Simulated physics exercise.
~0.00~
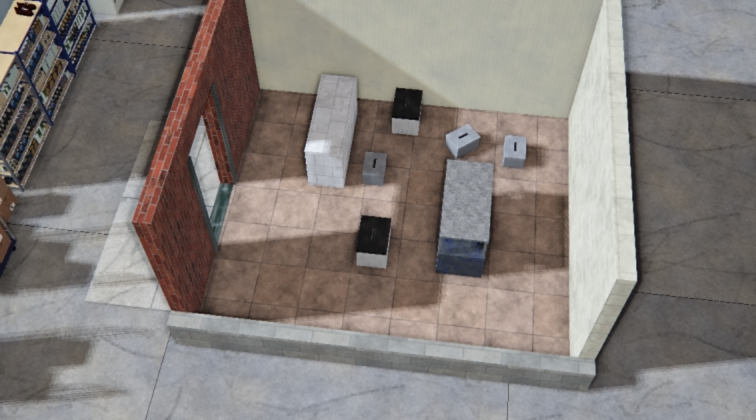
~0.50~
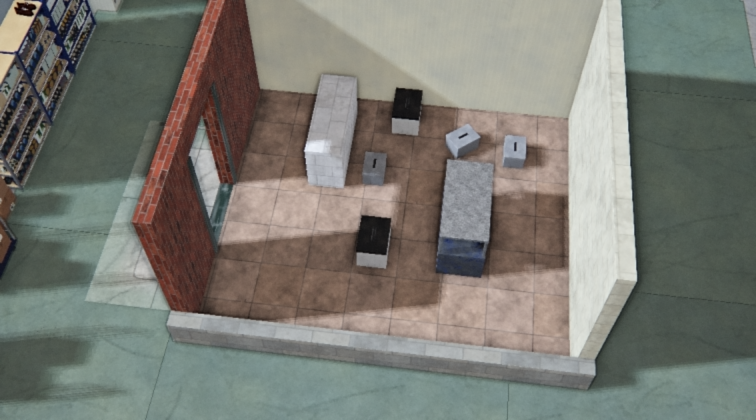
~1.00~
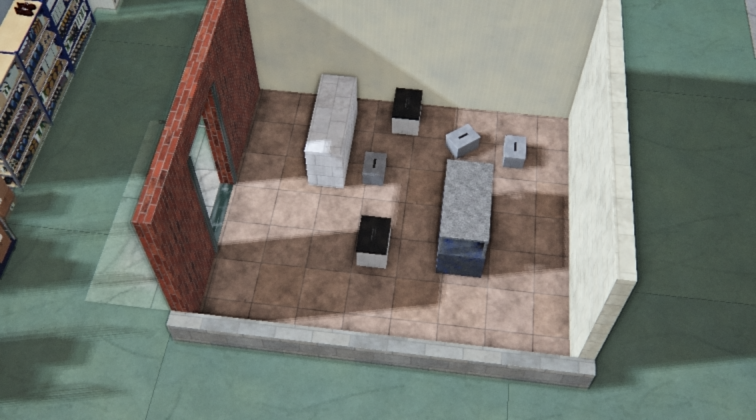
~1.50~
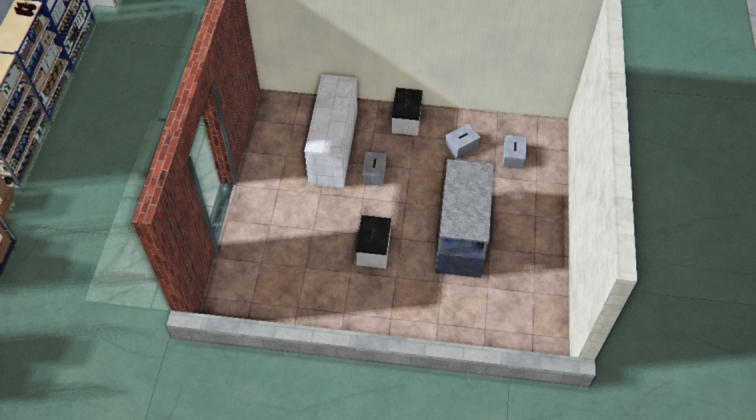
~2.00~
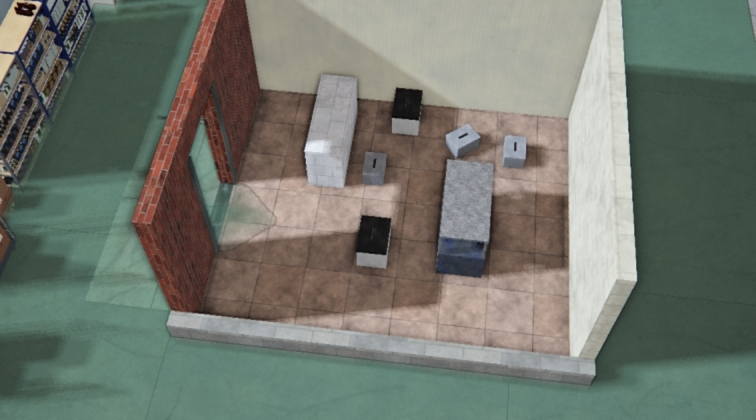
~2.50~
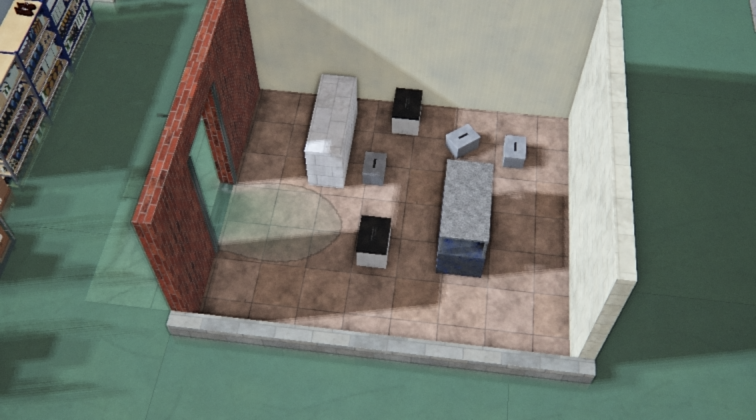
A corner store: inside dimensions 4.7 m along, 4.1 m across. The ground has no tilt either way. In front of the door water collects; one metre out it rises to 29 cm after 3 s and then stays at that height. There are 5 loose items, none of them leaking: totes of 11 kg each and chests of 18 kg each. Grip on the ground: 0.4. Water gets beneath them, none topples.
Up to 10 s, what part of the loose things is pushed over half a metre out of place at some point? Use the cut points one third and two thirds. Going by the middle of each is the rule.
It falls from one third to two thirds.
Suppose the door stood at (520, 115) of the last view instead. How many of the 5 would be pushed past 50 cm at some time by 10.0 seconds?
Then 1 of them would.
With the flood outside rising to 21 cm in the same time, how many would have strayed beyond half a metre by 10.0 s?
Result: 1.
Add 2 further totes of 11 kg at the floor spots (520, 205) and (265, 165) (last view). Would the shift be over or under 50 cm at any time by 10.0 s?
So the first ends up within that distance while the second ends up within that distance.
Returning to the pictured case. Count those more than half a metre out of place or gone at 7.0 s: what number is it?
I count 1 of them.
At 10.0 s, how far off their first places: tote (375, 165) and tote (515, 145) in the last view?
Net displacement, in order: 5 cm; 5 cm.
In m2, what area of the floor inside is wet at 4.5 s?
About 10.5 m2.
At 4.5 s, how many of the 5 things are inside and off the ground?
0.
After 3.5 s 0 of 5 are over 50 cm from their spots; 0 afloat.
After 4.5 s 1 of 5 are over 50 cm from their spots; 0 afloat.
After 7.0 s 1 of 5 are over 50 cm from their spots; 0 afloat.
After 10.0 s 2 of 5 are over 50 cm from their spots, and 2 have been at some point; 5 afloat.
